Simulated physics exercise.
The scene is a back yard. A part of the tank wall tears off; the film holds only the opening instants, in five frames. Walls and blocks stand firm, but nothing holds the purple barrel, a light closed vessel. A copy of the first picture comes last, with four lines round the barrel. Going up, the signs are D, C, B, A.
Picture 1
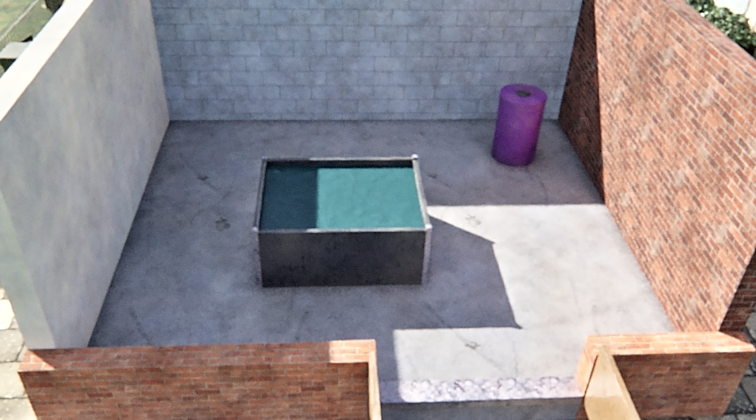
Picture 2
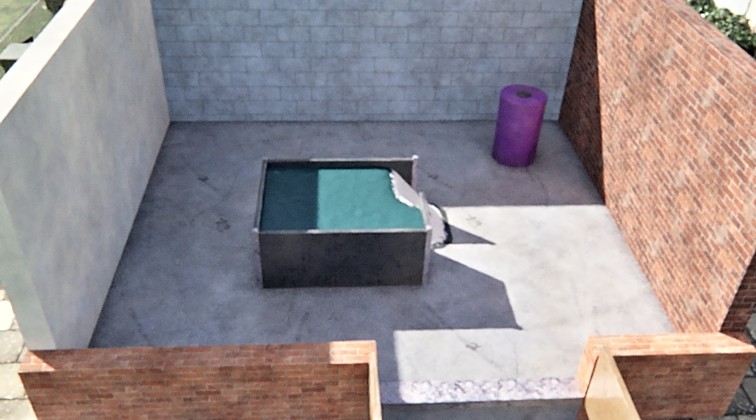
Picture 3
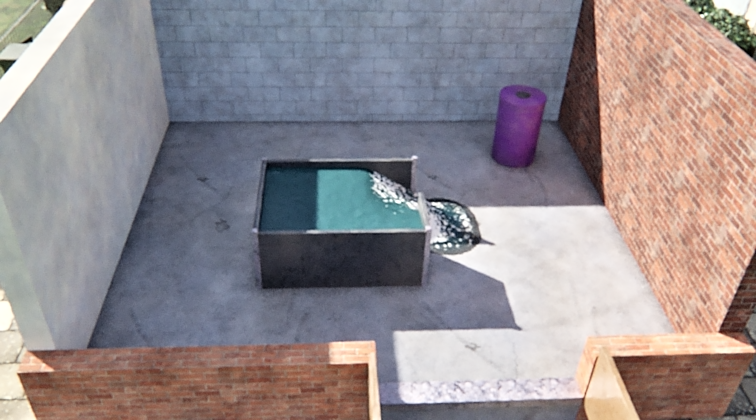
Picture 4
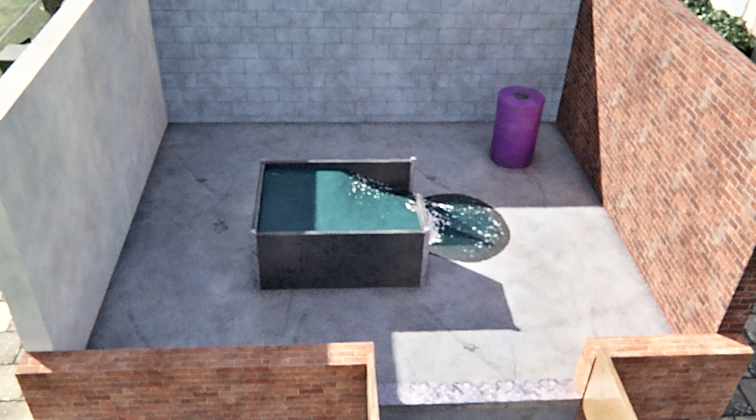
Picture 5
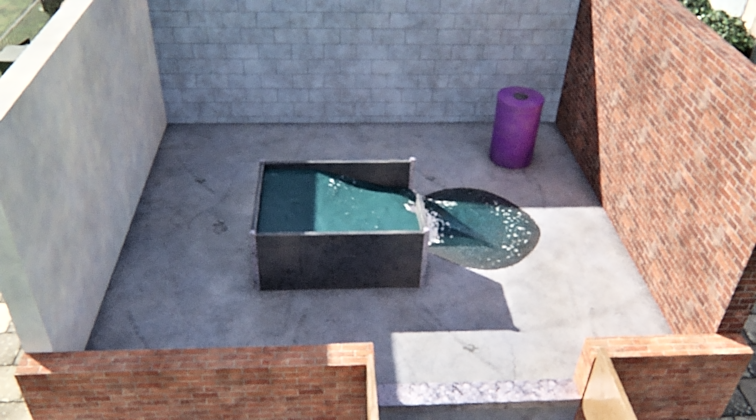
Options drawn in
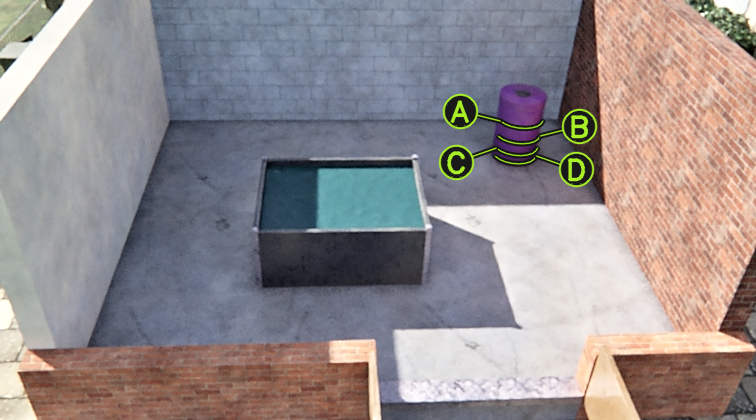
Water pouring from the right side of a full dark tank and spreading across a walled yard's ground near a purple barrel.
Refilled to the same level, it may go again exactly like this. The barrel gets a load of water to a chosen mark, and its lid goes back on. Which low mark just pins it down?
Take C.
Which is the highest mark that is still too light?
The answer is D.
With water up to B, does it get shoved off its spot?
No, not at all.
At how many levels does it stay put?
Three.
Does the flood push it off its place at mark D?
Yes, that goes wrong.
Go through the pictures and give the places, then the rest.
Lid of the purple barrel at (523, 94); tank full, its middle at (341, 198); open gate at (482, 341).
Water covers 1 % of the ground and is seen nearest the barrel at (431, 205).
Water covers 2 % of the ground and is seen nearest the barrel at (444, 201).
Water covers 4 % of the ground and is seen nearest the barrel at (479, 204).
Lid of the purple barrel at (521, 97); water covers 7 % of the ground and is seen nearest the barrel at (479, 193).
On the marked copy, A at (525, 128); B at (522, 143); C at (520, 155); D at (518, 163); from the bottom up D, C, B, A.
If A is chosen, it does not move.
If B is chosen, it does not move.
If C is chosen, it does not move.
If D is chosen, it is pushed about 4 times its own width away.
